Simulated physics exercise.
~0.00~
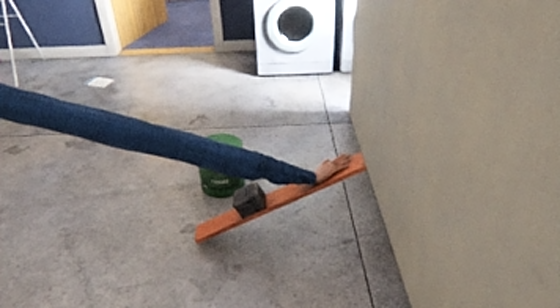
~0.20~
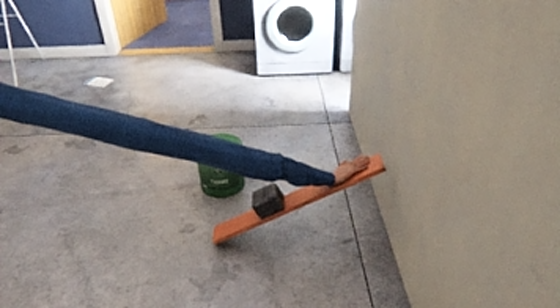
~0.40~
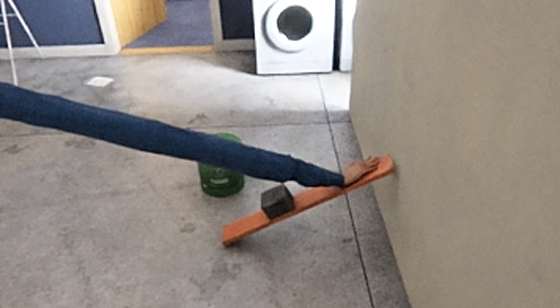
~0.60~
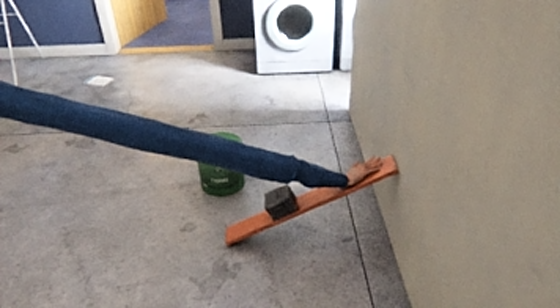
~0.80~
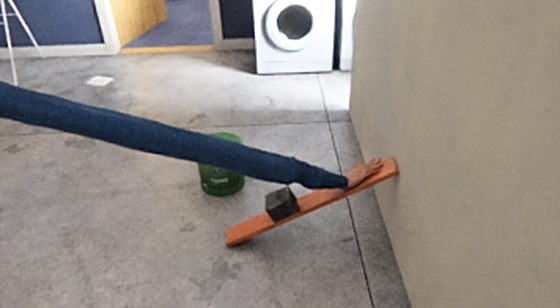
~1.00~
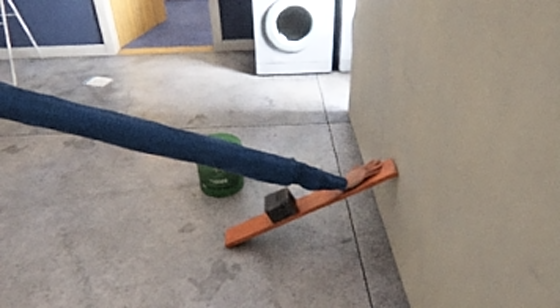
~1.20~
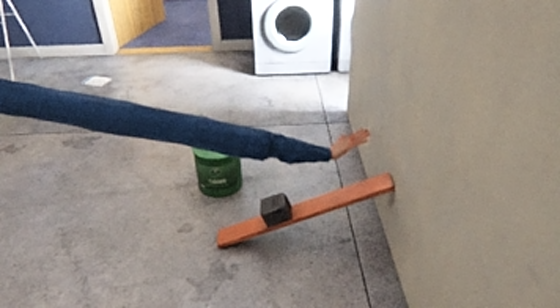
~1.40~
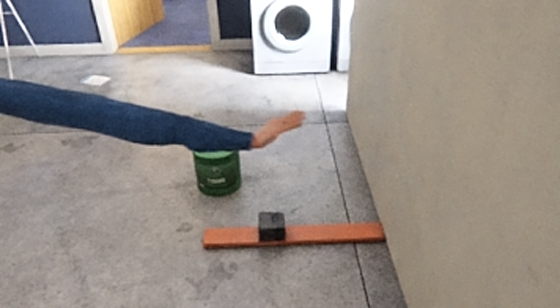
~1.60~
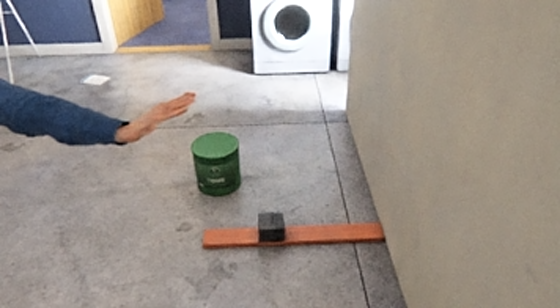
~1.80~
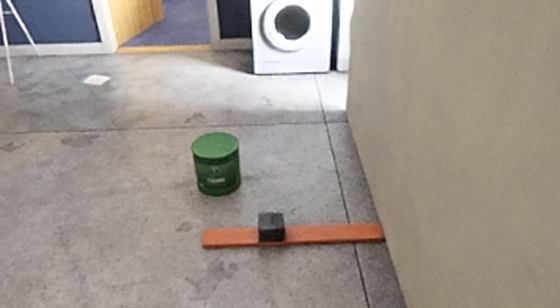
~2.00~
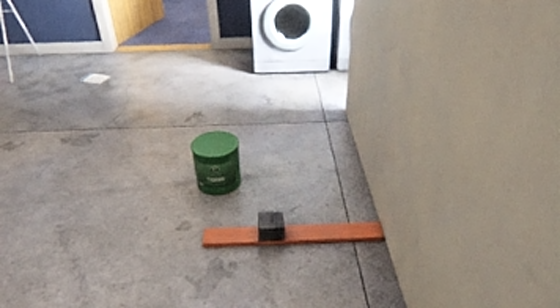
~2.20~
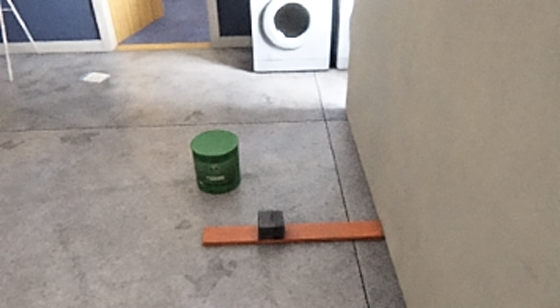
At first, an arm in a blue sleeve reaches in from the left, holding a slanted orange plank near a pale wall, with a small dark block on the plank and a green pail behind it. The hand moves the plank to the right until its upper end meets the wall, then holds it there. Next, the hand lets go and draws back, and the plank's raised end slides down the wall. The plank drops flat onto the floor as the arm withdraws to the left. It ends lying still with the block on top, the pail still in place.
